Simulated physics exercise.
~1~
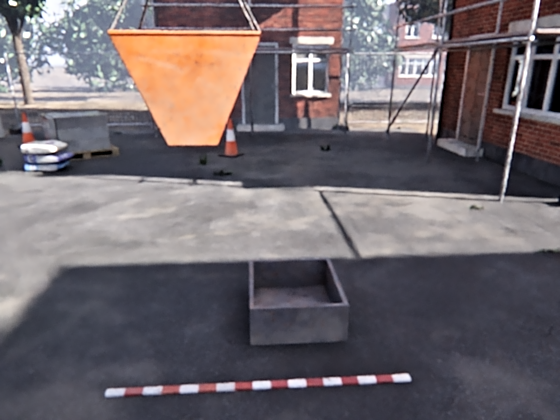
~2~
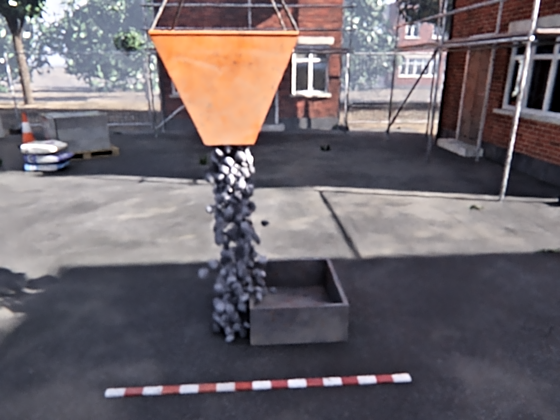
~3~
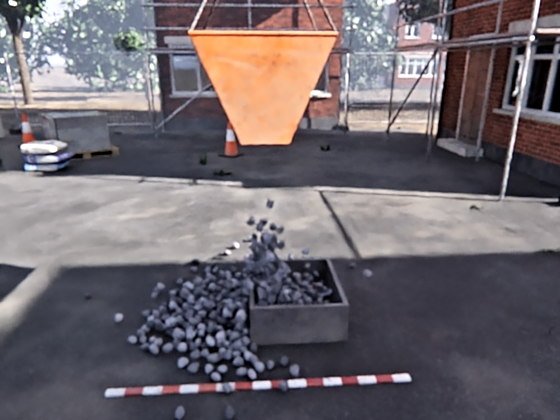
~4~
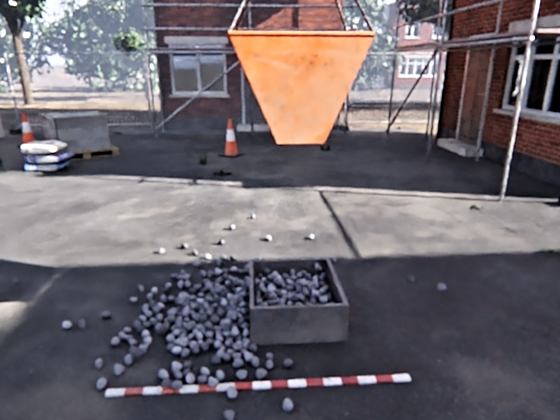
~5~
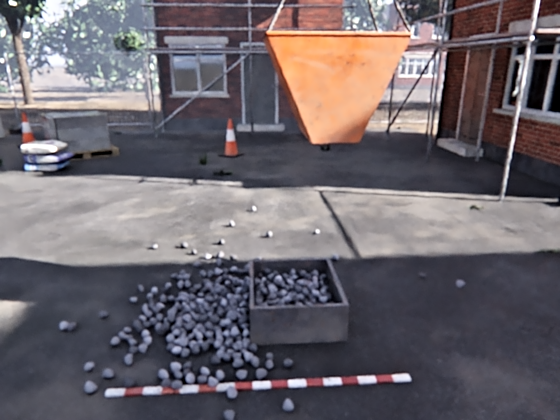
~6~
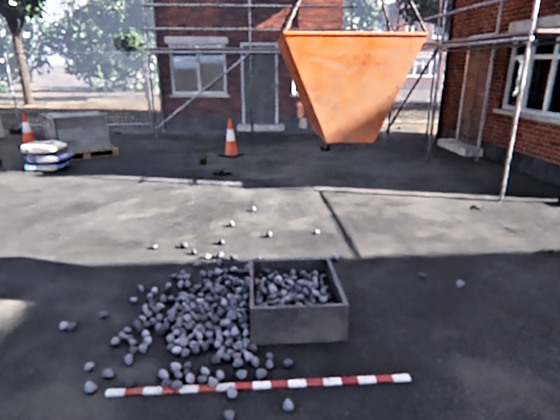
An orange skip moves right, dropping grey stones partly into a bin and partly left of it.
